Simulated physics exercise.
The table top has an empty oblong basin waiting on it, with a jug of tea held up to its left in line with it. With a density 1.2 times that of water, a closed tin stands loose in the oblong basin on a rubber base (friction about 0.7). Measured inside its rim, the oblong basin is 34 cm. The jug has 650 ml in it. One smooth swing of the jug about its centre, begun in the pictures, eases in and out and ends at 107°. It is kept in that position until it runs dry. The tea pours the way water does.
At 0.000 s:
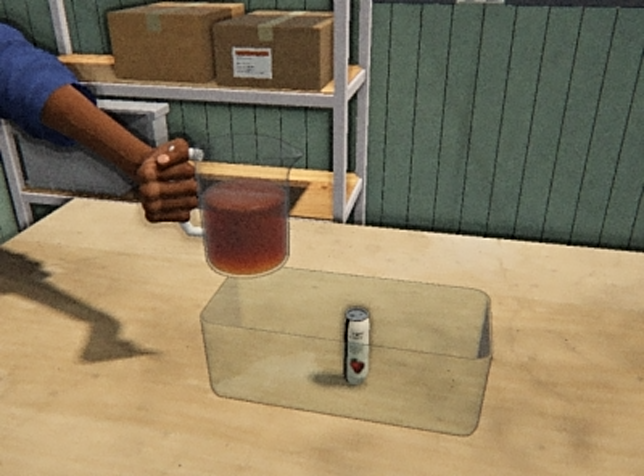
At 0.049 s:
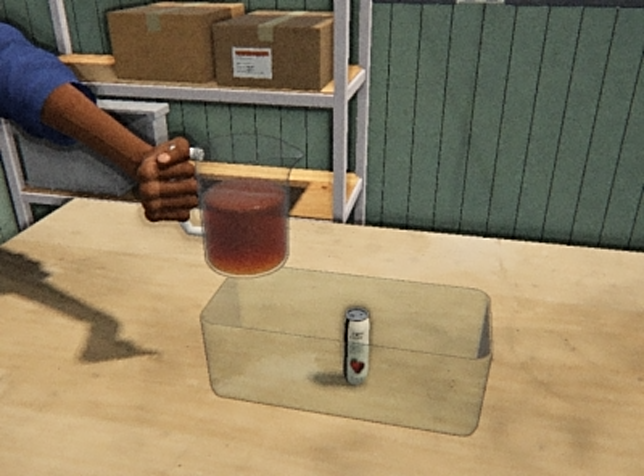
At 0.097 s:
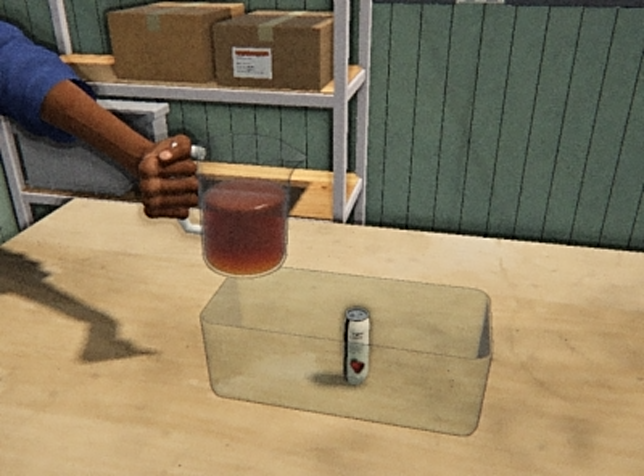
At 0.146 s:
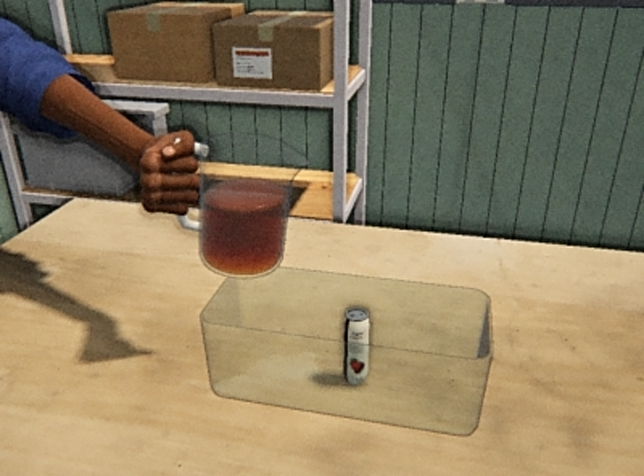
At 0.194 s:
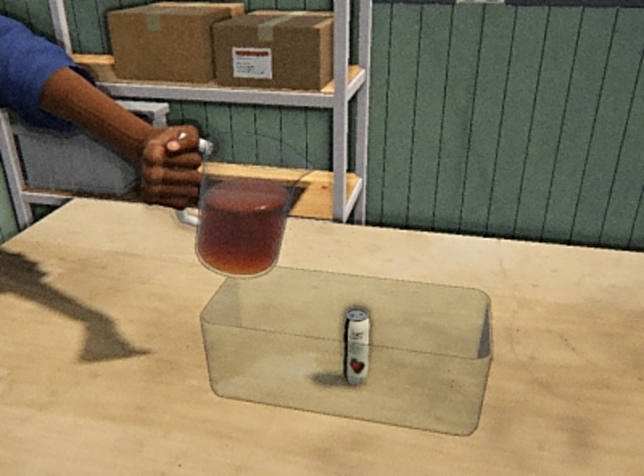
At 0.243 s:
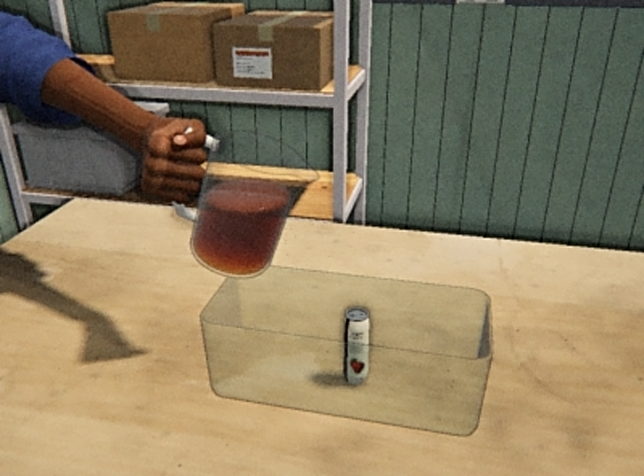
The video shows a hand holding a clear jug of reddish-brown tea above the left side of a transparent oblong basin with a small tin standing inside, first nearly still, then gradually tilting the jug to the right.
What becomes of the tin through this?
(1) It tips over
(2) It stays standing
The answer is 1.
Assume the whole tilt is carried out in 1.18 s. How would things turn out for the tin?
Then it tips over.
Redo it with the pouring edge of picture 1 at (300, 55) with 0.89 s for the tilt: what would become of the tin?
Then it stays on its base.
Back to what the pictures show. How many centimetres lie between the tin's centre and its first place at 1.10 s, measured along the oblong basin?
Close to 6 cm.
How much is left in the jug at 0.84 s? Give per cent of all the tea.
34 per cent or so.
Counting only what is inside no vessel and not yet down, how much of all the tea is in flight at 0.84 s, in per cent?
Something like 18 per cent of the total.
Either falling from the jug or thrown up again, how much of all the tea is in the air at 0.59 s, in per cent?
10 per cent.
Then, 0.59 s in, the tilt is 79° and 90 per cent is still to pour; the tin stands where it began.
Then, 0.84 s in, the tilt is 106° and 33 per cent is still to pour; the tin stands where it began.
Then, 1.10 s in, the tilt is 107° and 4 per cent is still to pour; the tin leans 28°.
Then, 1.39 s in, the tilt is 107° and 0 per cent is still to pour; the tin lies on its side.
Finally, the tin lies on its side.
